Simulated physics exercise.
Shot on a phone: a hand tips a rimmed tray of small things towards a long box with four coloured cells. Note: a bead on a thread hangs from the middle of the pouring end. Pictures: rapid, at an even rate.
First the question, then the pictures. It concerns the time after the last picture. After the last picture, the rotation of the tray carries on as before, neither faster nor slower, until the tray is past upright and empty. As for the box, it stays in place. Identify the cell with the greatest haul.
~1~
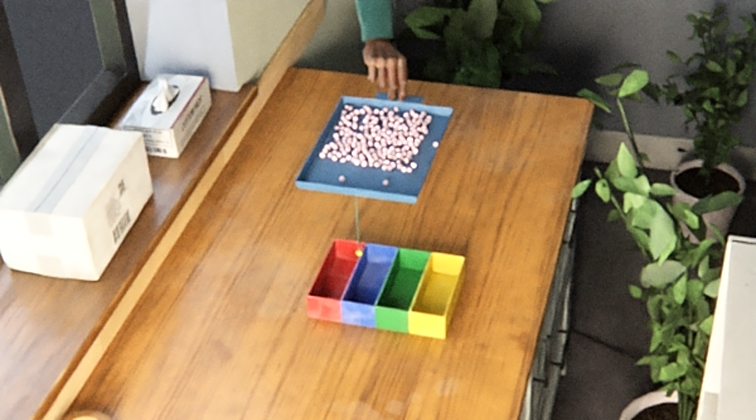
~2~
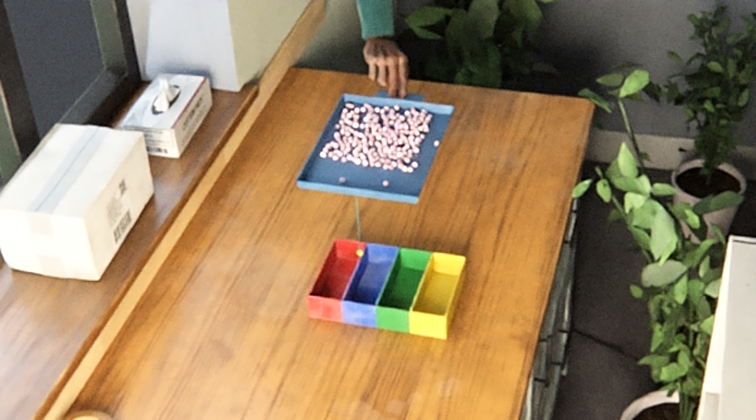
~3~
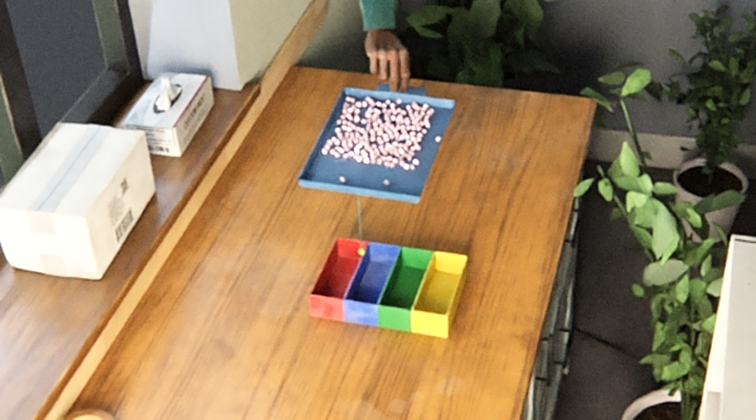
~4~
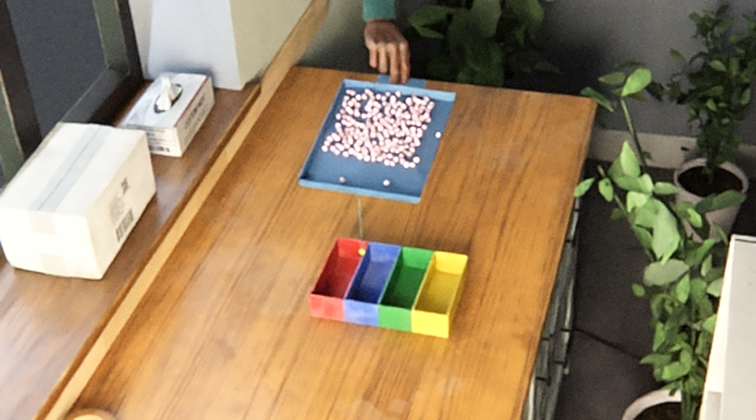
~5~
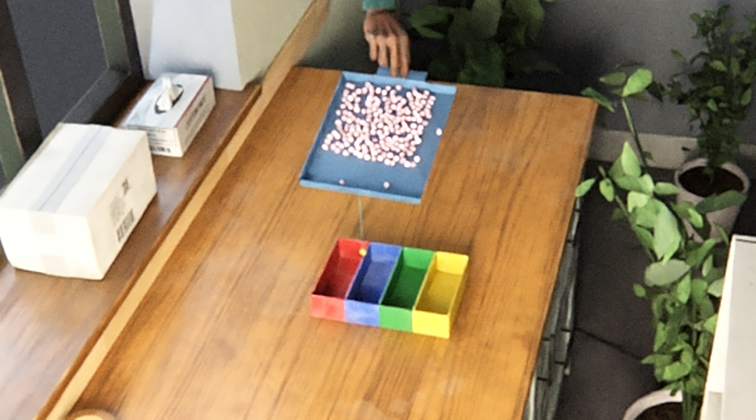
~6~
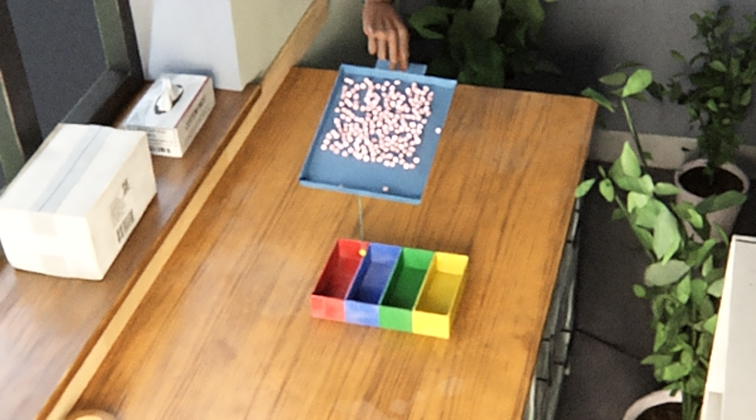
Greatest haul: Green.
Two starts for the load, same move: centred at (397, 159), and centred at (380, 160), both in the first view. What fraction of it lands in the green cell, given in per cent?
It's 40 percent the first time and 50 percent the second.
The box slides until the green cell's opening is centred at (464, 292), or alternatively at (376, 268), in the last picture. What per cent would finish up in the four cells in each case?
Roughly 60 per cent the first time and 90 per cent the second.
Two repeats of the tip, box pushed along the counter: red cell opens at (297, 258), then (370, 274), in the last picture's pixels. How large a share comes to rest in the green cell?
The first position comes out at 20 per cent, the other at 10 per cent.
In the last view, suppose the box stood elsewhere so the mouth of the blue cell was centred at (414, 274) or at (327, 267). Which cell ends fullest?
The blue cell first, yellow second.
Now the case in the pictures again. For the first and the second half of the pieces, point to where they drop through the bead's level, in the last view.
At (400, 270) for the first part, then at (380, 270) for the others.
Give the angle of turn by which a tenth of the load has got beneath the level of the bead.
That would be about 55 degrees from level.
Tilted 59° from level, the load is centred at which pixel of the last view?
Centre estimate: (381, 194).
Shortly afterwards, tray tipped steeply; the bulk on the tray; a little in the green cell; a little in the blue cell; only a few in the yellow cell; only a few in the red cell; a little falling or outside the box.
Next, tray tipped right over; a little on the tray; near a quarter in the green cell; a little in the blue cell; a little in the red cell; a little in the yellow cell; near a quarter falling or outside the box.
Some moments later, tray tipped past a quarter turn; near half in the green cell; near a quarter in the blue cell; near a quarter in the red cell; a little in the yellow cell; a little falling or outside the box.
In the end, tray tipped past a quarter turn; near half in the green cell; near a quarter in the blue cell; near a quarter in the red cell; a little in the yellow cell; a little outside the box.
